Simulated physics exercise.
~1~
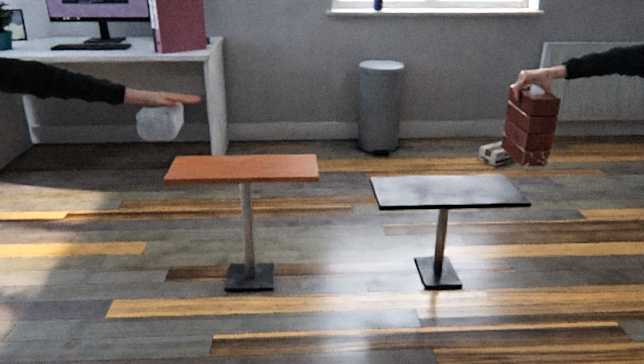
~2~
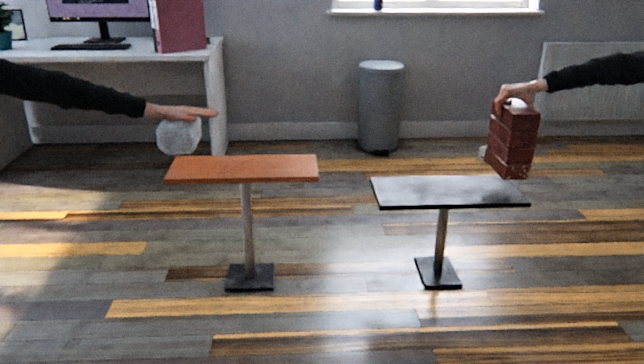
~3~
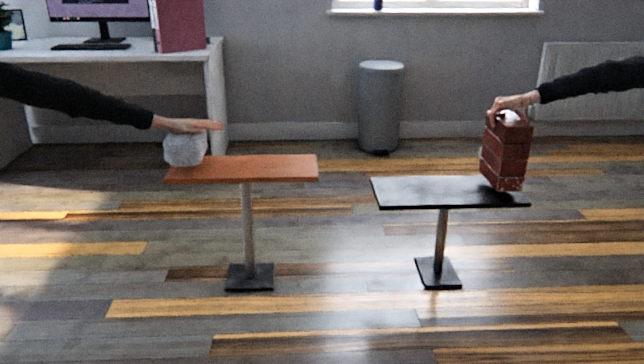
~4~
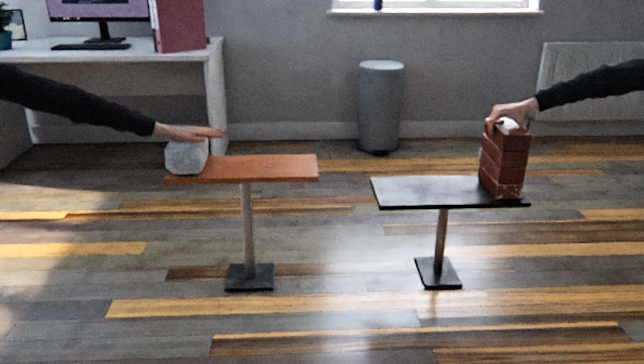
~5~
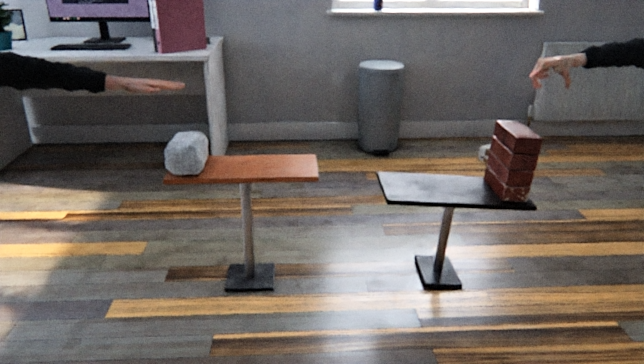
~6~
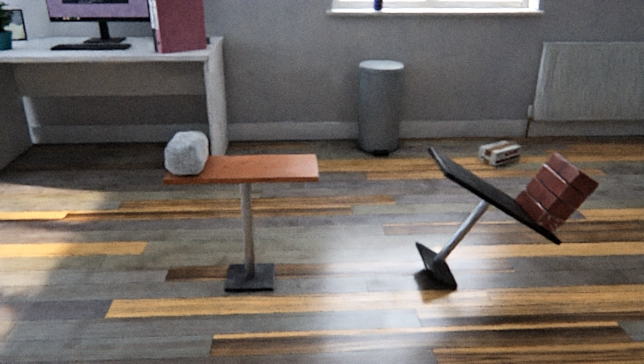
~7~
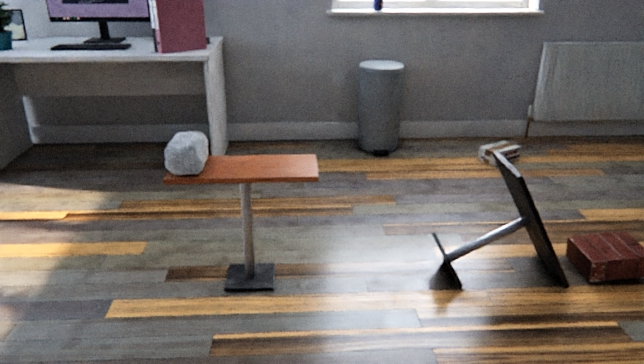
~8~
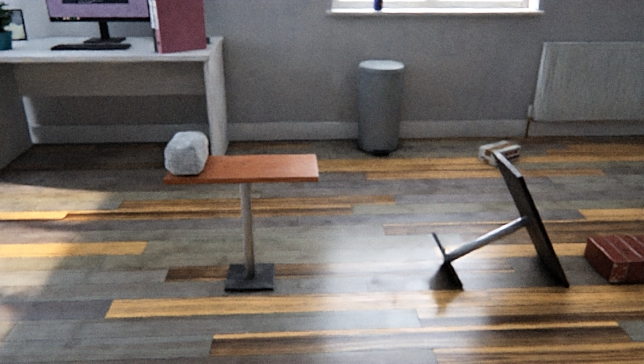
Two small pedestal tables, an orange-topped one at left and a black-topped one at right, stand on a striped wooden floor, seen from a still camera facing a grey wall with a desk and bin. Two hands reach in from either side, the left with a pale grey lump, the right with a stack of reddish bricks. They lower these onto the tables' outer ends, then let go and draw back. The black table tips over to the right, spilling the bricks onto the floor, and ends leaning on its top's edge. The orange table stays upright, its load still in place.
